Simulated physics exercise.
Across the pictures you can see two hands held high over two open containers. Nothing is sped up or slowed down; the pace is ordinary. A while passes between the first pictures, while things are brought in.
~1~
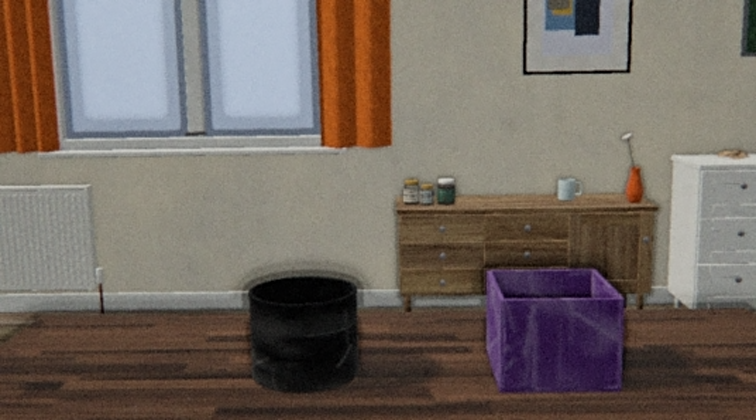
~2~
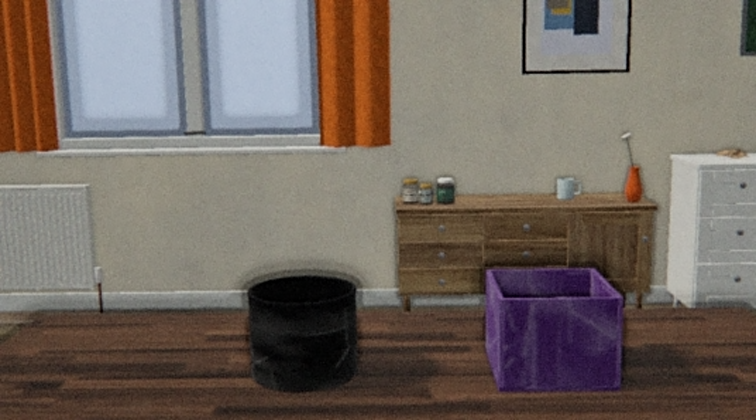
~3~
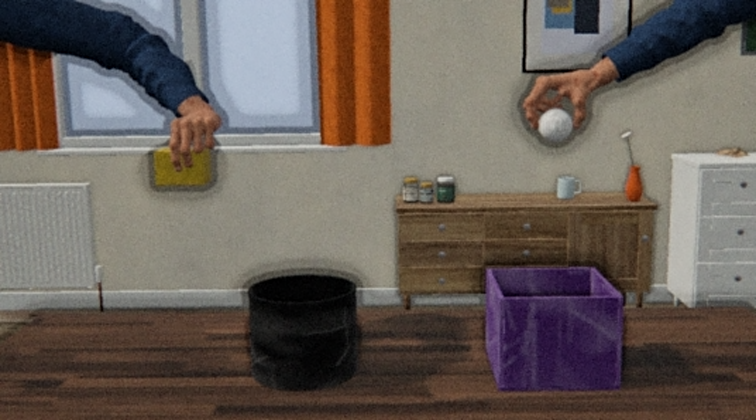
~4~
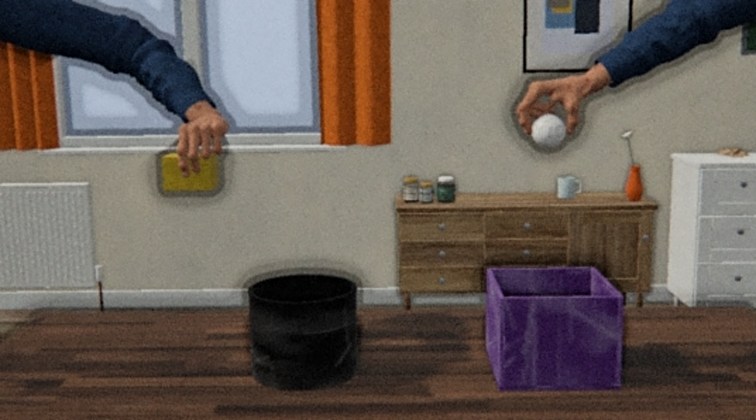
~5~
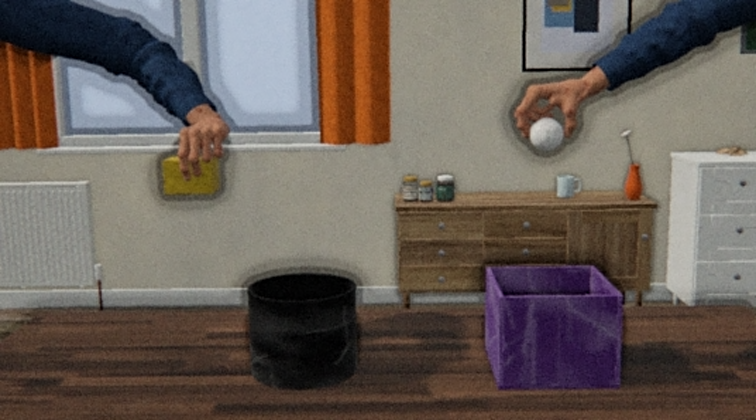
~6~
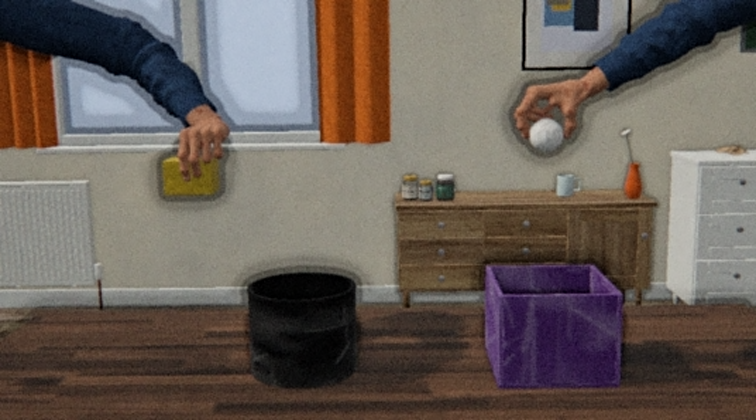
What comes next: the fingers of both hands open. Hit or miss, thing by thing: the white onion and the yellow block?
White onion: Hit; yellow block: Miss.
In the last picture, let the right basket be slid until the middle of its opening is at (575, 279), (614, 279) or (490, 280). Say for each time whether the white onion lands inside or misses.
For the three tries, it finishes in the opening, it finishes off target and it finishes off target.
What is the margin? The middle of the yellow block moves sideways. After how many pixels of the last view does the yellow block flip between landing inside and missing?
About 56 pixels, to the right.
Then, 0.16 s later than the last frame, white onion shifted about its own width near (545, 176); yellow block shifted about its own width near (194, 216).
Then, 0.24 s later than the last frame, white onion dropping near (544, 246); yellow block dropping near (198, 284).
Then, 0.32 s later than the last frame, white onion dropping near (542, 347); yellow block fallen near (202, 352).
When it is over, the white onion drops into the container, near (542, 347); the yellow block ends up outside, near (202, 355).
